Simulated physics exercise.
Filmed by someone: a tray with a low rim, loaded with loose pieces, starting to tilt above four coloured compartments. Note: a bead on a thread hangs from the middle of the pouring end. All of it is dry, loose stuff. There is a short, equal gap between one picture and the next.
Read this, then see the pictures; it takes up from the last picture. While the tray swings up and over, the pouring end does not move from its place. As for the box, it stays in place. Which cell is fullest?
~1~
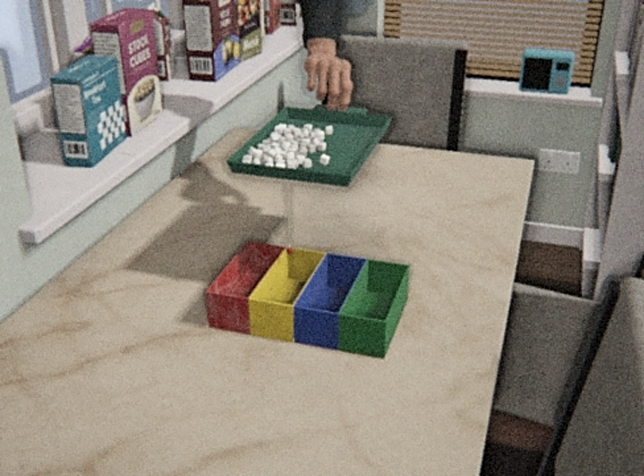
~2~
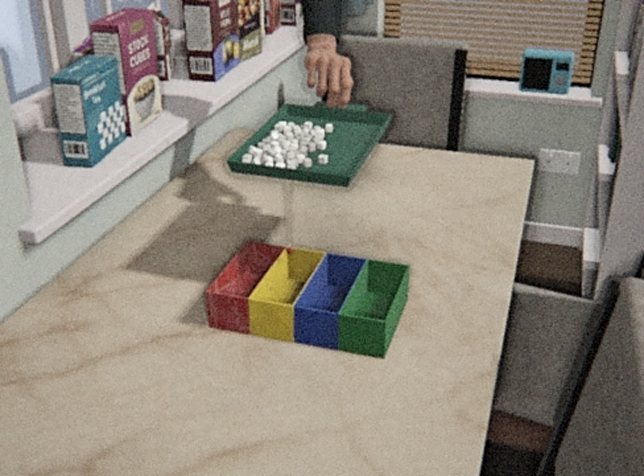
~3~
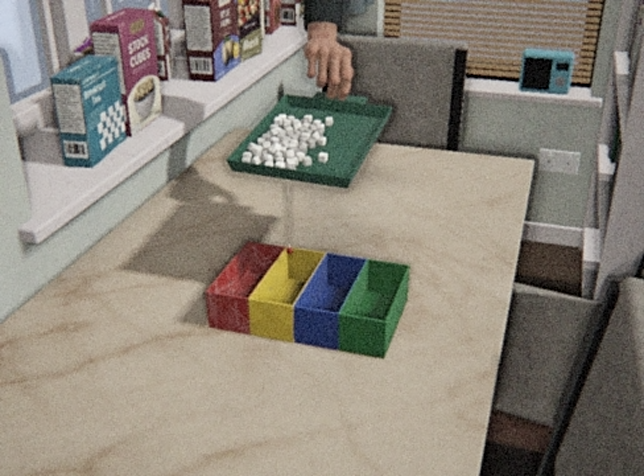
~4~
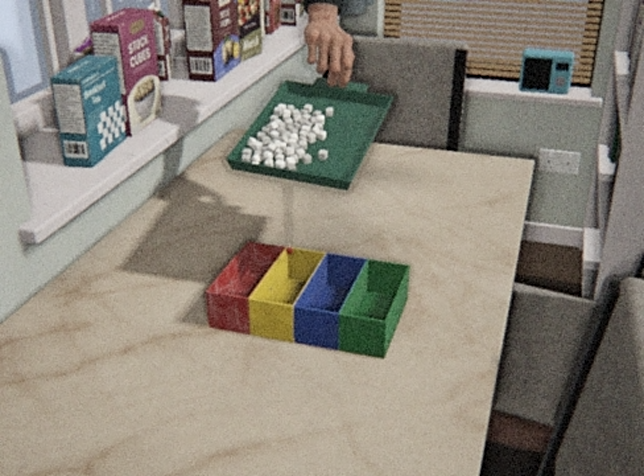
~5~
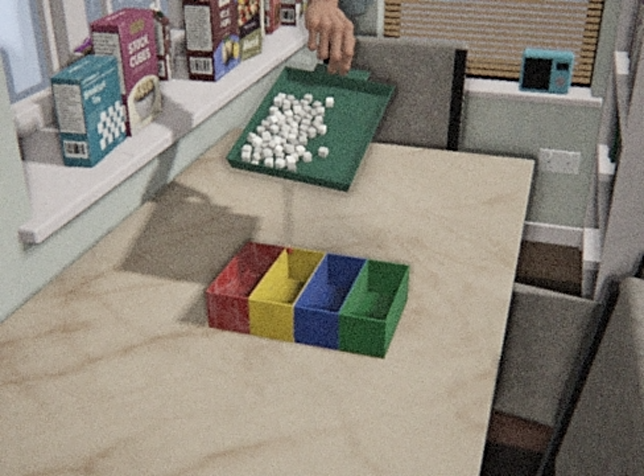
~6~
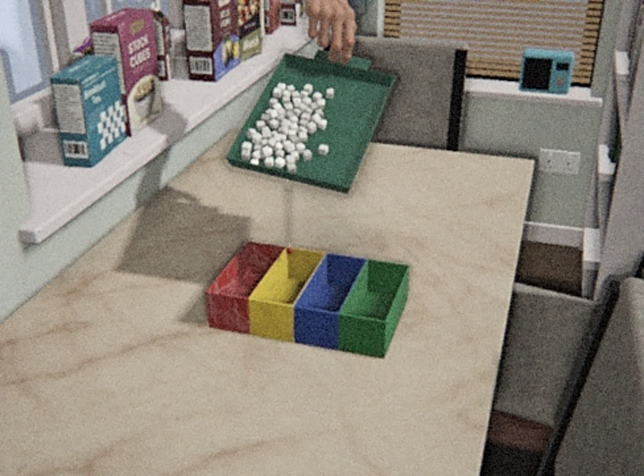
The blue cell.
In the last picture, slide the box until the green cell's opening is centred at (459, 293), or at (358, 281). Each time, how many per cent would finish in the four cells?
Try 1: Some 70 %; try 2: Some 90 %.
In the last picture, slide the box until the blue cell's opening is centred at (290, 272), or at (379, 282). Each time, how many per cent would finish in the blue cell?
The first gives 30 %, the second 0 %.
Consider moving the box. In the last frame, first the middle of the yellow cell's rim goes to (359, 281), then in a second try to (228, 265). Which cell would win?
For the first spot I'd say that red cell, and for the second spot green.
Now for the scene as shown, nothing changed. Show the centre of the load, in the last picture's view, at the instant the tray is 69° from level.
Roughly at (306, 162).
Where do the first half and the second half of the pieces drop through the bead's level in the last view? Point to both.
It passes near (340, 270) first and then near (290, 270).
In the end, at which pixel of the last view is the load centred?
The centre settles at about (318, 315).
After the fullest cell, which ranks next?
Rank 2: Yellow.
Shortly afterwards, tray tipped steeply; all but a few on the tray; a little falling or outside the box.
Next, tray tipped past a quarter turn; the bulk on the tray; a little in the blue cell; only a few in the green cell; only a few in the yellow cell; only a few falling or outside the box.
Some moments later, tray tipped past a quarter turn; near two thirds in the blue cell; near a third in the yellow cell; a little in the red cell; only a few in the green cell; only a few falling or outside the box.
In the end, tray tipped past a quarter turn; near two thirds in the blue cell; near a third in the yellow cell; a little in the red cell; only a few in the green cell; only a few outside the box.
